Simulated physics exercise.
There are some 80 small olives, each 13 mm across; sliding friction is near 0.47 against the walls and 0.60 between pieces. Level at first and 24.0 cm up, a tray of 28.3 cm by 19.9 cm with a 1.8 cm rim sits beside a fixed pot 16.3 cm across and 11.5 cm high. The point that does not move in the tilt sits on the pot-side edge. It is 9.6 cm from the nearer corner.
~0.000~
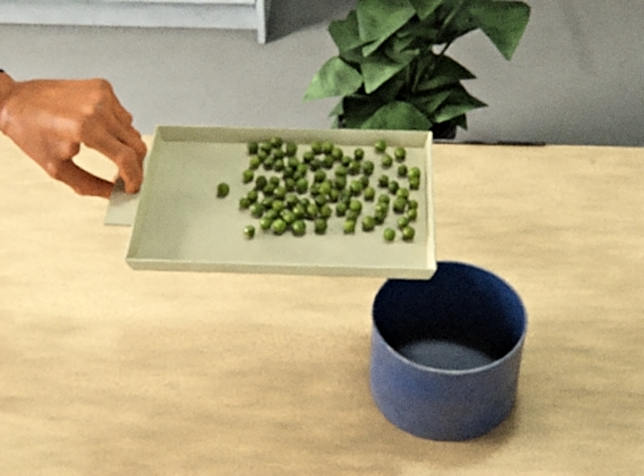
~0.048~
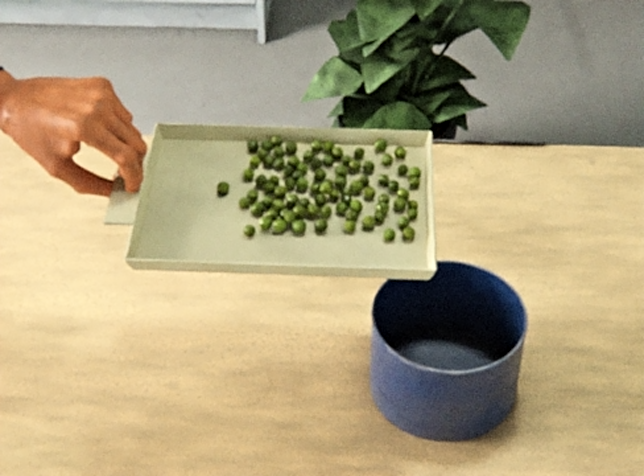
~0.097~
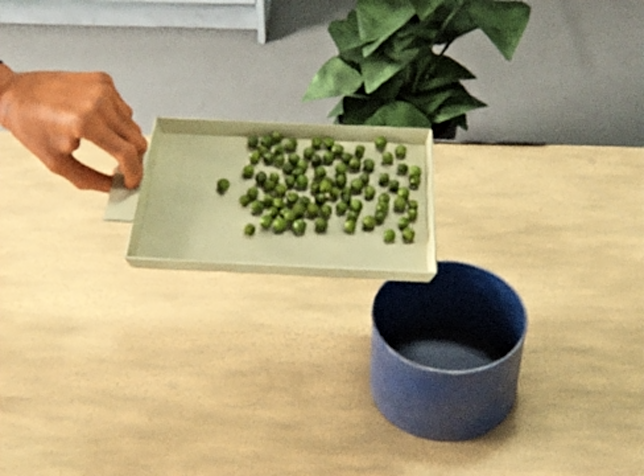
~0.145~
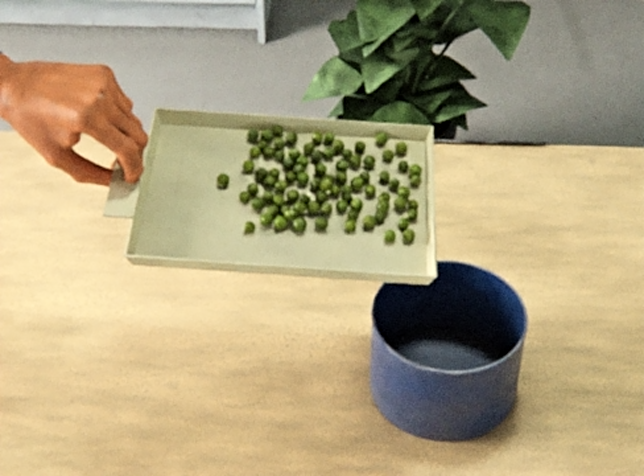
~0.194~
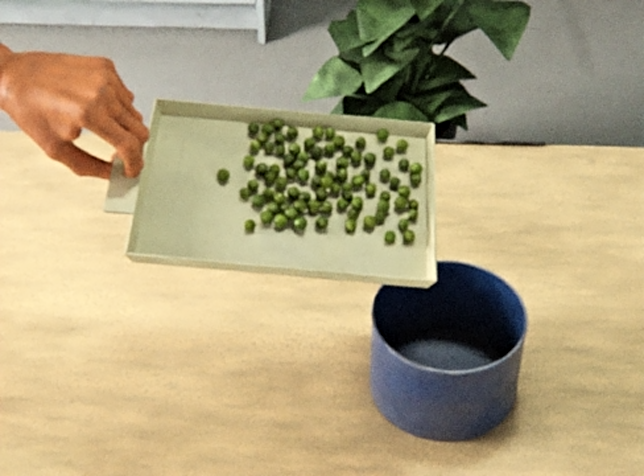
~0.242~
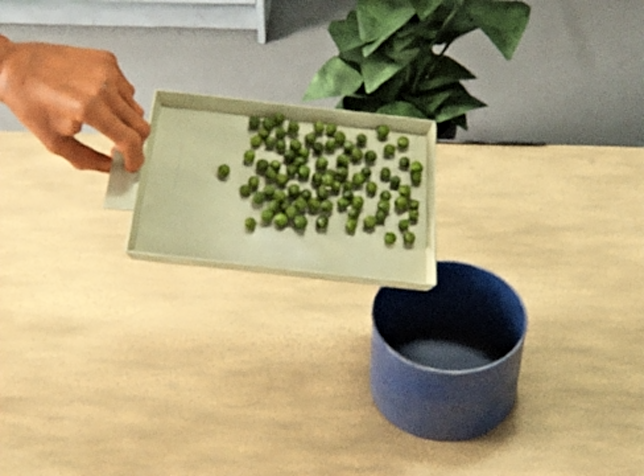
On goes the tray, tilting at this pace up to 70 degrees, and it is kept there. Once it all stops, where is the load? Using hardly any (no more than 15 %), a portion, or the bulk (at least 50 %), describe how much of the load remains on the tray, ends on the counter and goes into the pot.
Left on the tray: The bulk, counter: Hardly any, pot: Hardly any.
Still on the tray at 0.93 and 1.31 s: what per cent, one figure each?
Sequence: 100; 100.
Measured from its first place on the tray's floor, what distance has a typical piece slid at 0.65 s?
About 8 cm.
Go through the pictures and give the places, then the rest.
Tray tilt 0 degrees, front corners at (131, 256) and (430, 265); middle of the pieces at (328, 185); pot at (450, 314), in the first picture.
Tray tilt 1 degrees, front corners at (131, 255) and (430, 265); middle of the pieces at (328, 185), in the second picture.
Tray tilt 3 degrees, front corners at (131, 254) and (430, 268); middle of the pieces at (328, 183), in the third picture.
Tray tilt 6 degrees, front corners at (131, 252) and (430, 272), lowest corner right front; middle of the pieces at (328, 180), in the fourth picture.
Tray tilt 9 degrees, front corners at (131, 249) and (430, 276), lowest corner right front; middle of the pieces at (329, 177), in the fifth picture.
Tray tilt 12 degrees, front corners at (131, 247) and (430, 279), lowest corner right front; middle of the pieces at (330, 175); pot at (450, 314). The tray's pace is about 65 degrees a second, in the sixth picture.
After 0.65 s, tilt 40 degrees; the tray holds 100 %, the pot 0 %.
After 0.93 s, tilt 59 degrees; the tray holds 100 %, the pot 0 %.
Then, at 1.31 s, tilt 70 degrees; the tray holds 100 %, the pot 0 %.
At rest (2.1 s), tray 95 %, counter 5 %, pot 0 %.
